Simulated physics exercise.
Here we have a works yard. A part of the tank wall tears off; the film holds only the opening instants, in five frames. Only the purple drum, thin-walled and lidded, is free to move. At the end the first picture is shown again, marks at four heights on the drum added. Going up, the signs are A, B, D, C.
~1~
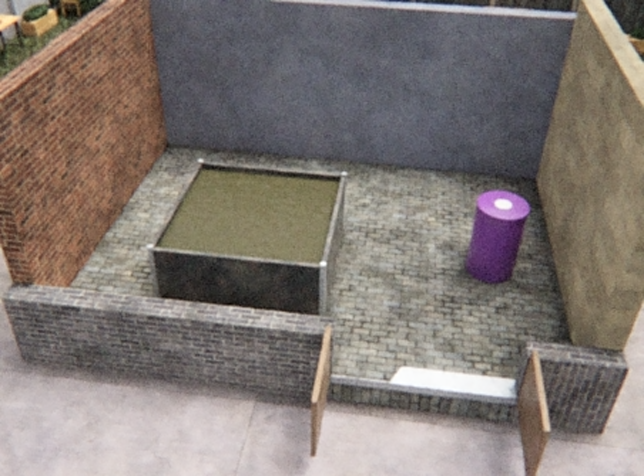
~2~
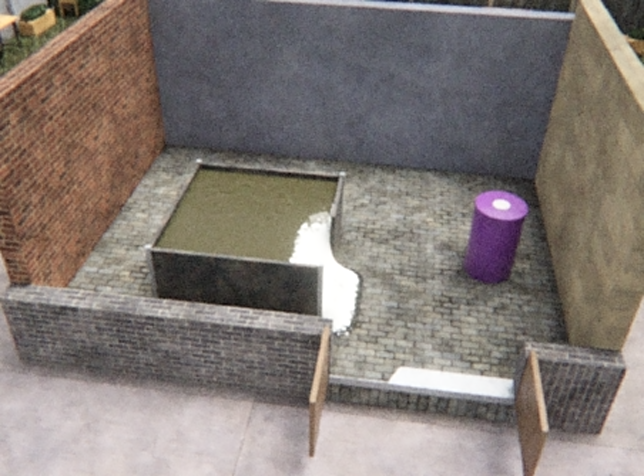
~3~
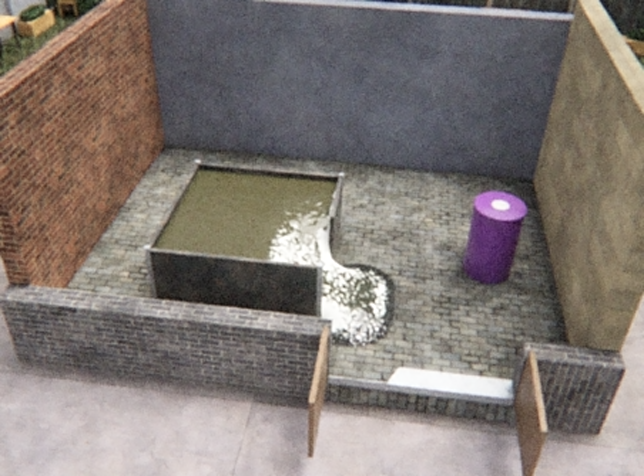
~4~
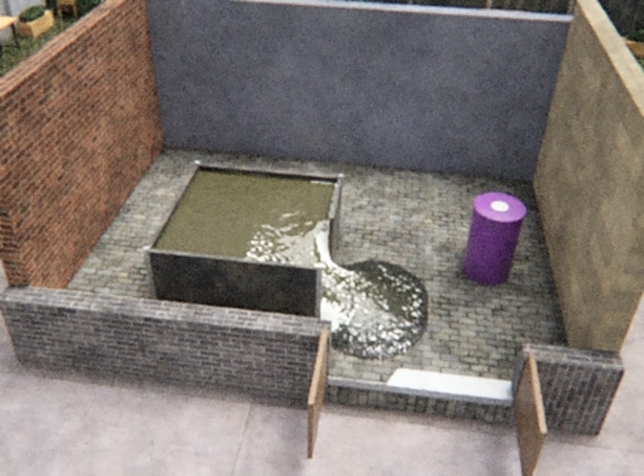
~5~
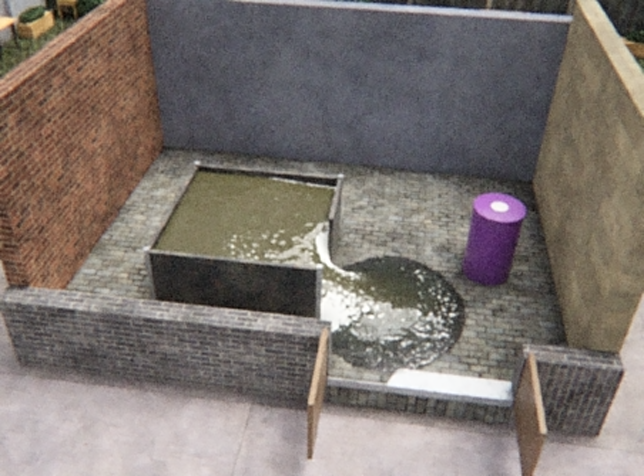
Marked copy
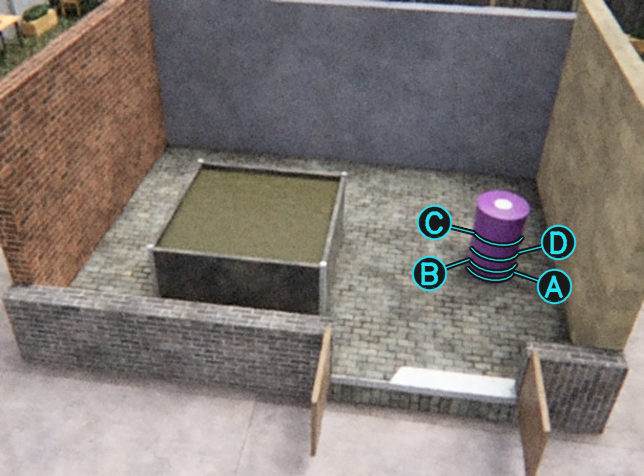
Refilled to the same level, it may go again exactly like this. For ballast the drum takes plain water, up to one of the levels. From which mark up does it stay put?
Use level D.
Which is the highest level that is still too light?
That is level B.
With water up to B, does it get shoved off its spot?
Yes.
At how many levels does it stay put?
Two of the four.
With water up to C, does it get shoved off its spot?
No, that is safe.
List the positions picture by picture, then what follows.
The first picture shows lid of the purple drum at (502, 205); tank full, its middle at (255, 214); open gate at (429, 333).
In the second picture, 2 % of the ground under water, its edge towards the drum at (352, 273).
In the third picture, 4 % of the ground under water, its edge towards the drum at (388, 292).
In the fourth picture, 8 % of the ground under water, its edge towards the drum at (420, 293).
The fifth picture shows lid of the purple drum at (499, 207); 12 % of the ground under water, its edge towards the drum at (448, 289).
In cyan, A at (491, 280); B at (493, 271); C at (499, 244); D at (496, 260); from the bottom up A, B, D, C.
If A is chosen, it is pushed about 5 times its own width away.
If B is chosen, it is pushed about twice its own width away.
If C is chosen, it does not move.
If D is chosen, it does not move.
